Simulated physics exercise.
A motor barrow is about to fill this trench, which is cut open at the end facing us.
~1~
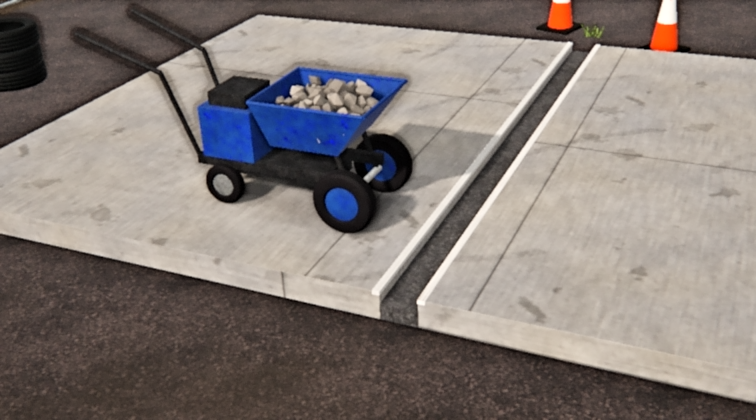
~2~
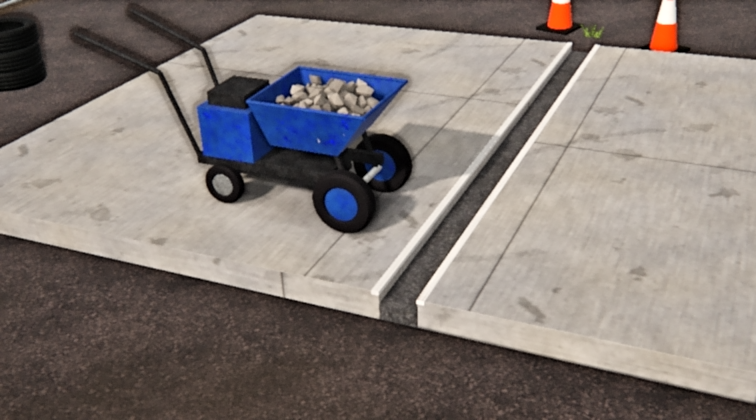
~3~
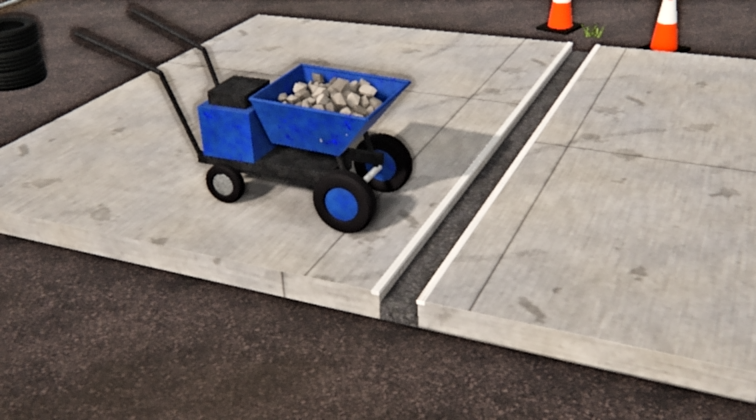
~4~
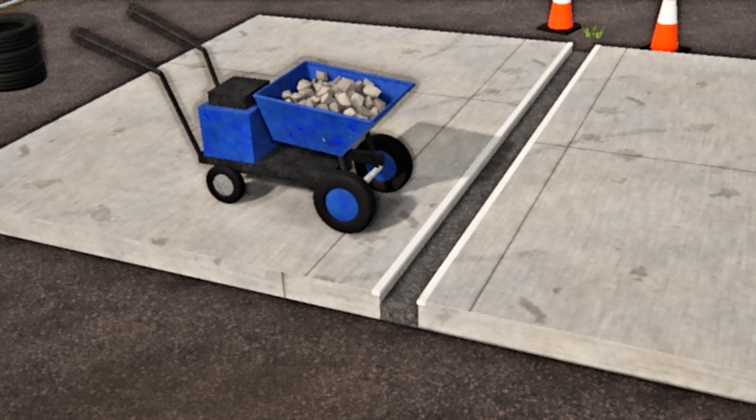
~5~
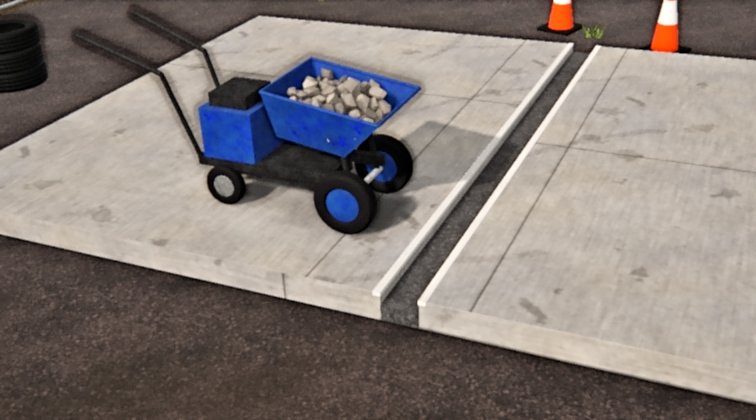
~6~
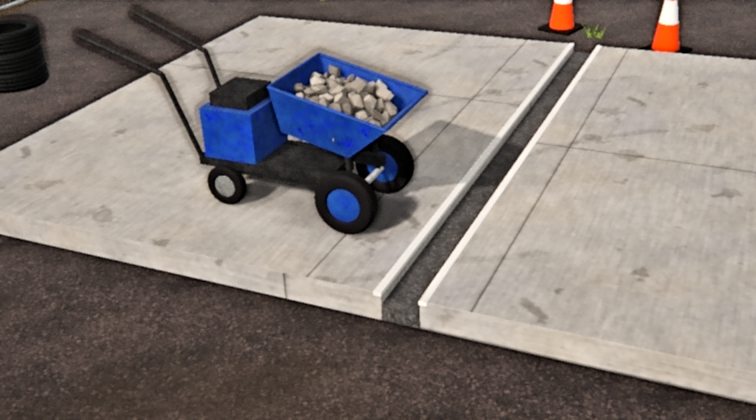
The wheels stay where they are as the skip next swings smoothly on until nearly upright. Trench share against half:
Under.
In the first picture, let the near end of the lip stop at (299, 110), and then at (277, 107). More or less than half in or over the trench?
A minority; a minority.
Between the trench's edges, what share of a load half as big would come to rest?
That works out at around 40 percent.
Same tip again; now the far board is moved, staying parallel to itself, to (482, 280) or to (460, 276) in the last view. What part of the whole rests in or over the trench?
Close to 90 per cent in the first, close to 60 per cent in the second.
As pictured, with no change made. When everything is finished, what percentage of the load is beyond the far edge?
I'd estimate about 60 per cent of the load.
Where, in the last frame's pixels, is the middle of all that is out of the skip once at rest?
Near pixel (483, 228).
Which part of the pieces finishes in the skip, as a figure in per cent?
Estimate: Some 5 %.
Soon after the last picture, skip tipped well over; all in the skip.
A little later, skip tipped steeply; most in the skip; a stray few in or heaped over the trench; a small part beyond it; a stray few falling.
Later still, skip tipped right over; about a quarter in the skip; about a quarter in or heaped over the trench; about half beyond it.
By the end, skip tipped right over; a small part in the skip; about a third in or heaped over the trench; about two thirds beyond it.
